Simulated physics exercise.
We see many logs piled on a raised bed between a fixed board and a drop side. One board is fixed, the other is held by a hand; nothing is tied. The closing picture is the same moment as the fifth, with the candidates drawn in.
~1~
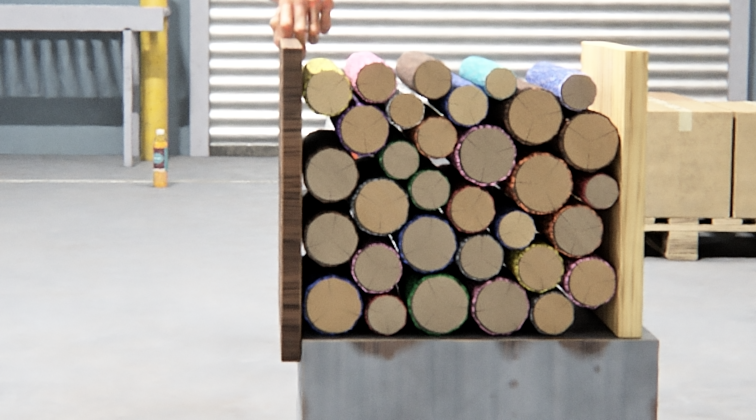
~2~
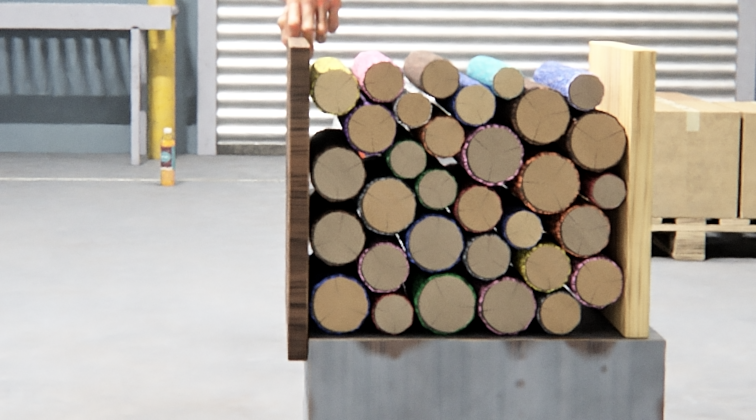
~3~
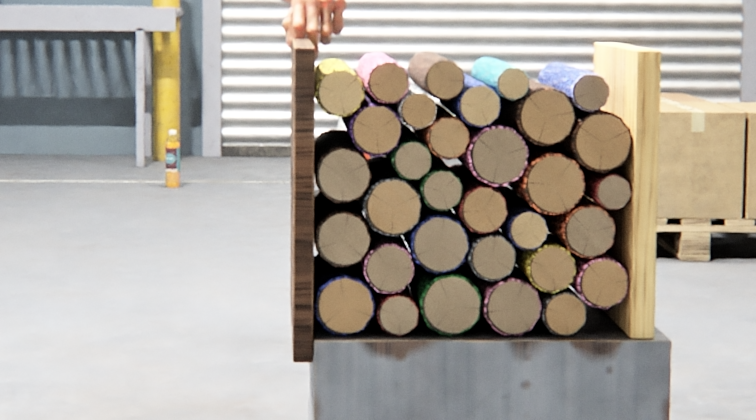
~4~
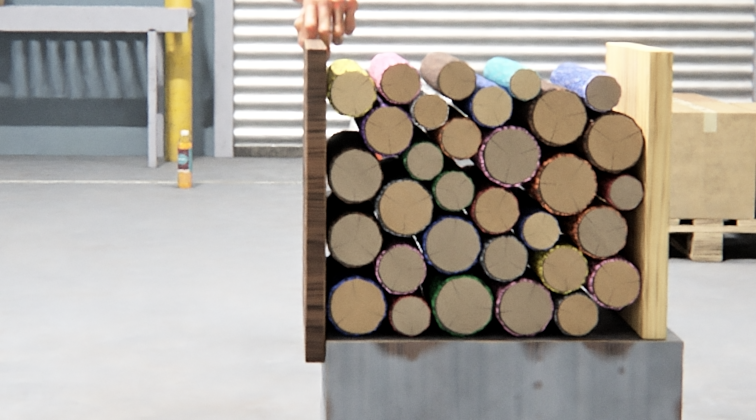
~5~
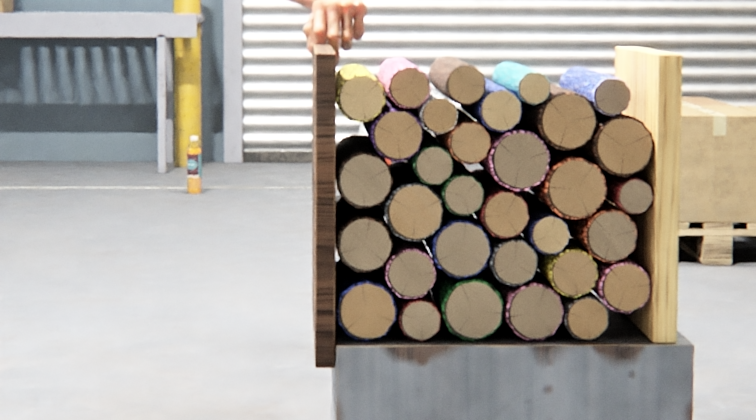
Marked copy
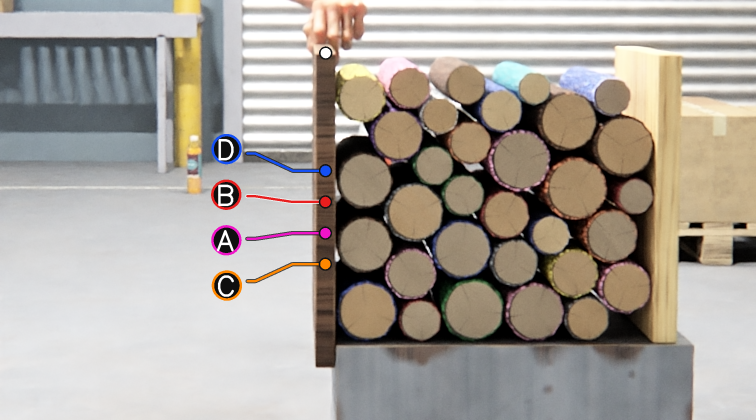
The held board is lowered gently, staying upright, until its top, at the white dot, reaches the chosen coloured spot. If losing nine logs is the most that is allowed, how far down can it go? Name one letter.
Slide it to C.
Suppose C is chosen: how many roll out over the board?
It comes to six.
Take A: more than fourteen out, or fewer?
It loses fewer than fourteen.
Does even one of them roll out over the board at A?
At A: Yes.
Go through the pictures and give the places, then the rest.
In the first frame, a log (601, 191); a log (328, 92); a log (432, 80).
In the second frame, a log (439, 79); side board (297, 186).
In the third frame, a log (345, 306); a log (389, 269).
In the fourth frame, a log (564, 270); a log (355, 176).
In the fifth frame, a log (635, 196); a log (361, 98); a log (465, 85).
On the copy, A at (326, 233); B at (326, 202); C at (326, 264); D at (326, 171); the white dot at (326, 53).
On C. First, top of the board (336, 143).
Then, top of the board (335, 244).
Finally, top of the board (335, 263), about six out over the board.
By contrast, A about six out over the board; B two out over the board; D none out over the board.
